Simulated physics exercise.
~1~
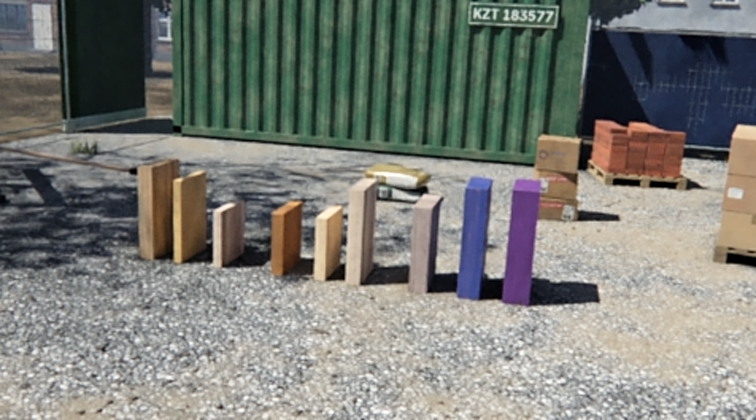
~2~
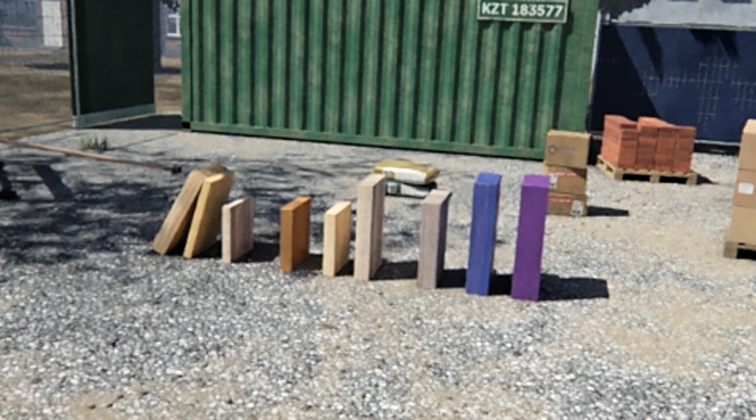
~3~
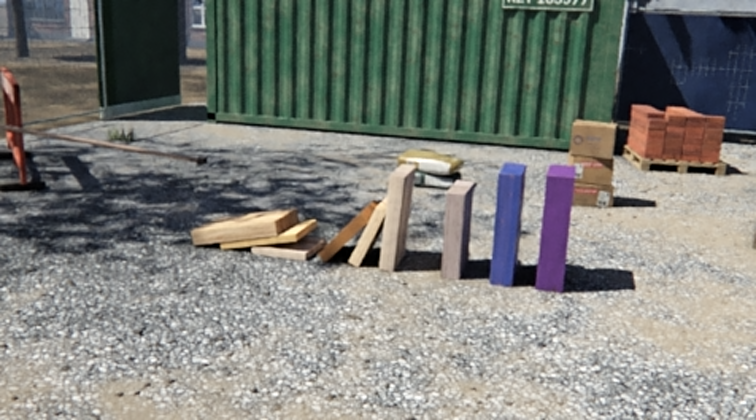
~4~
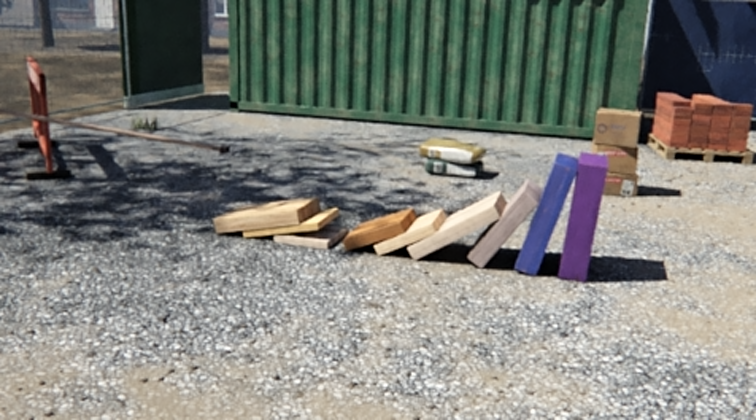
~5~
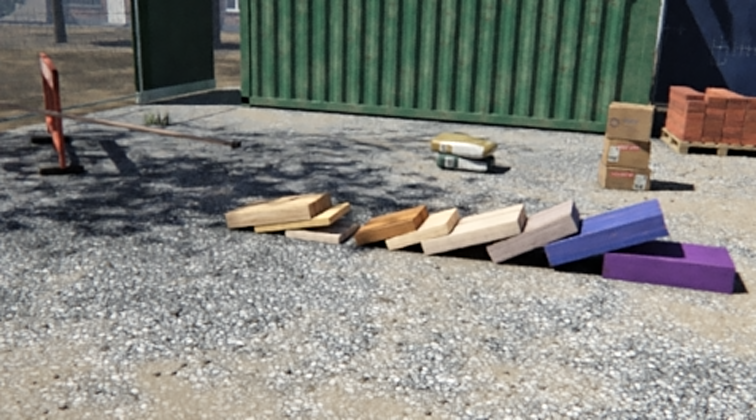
Building site with green container, a row of nine upright boards toppling left to right until the purple one lies flat.
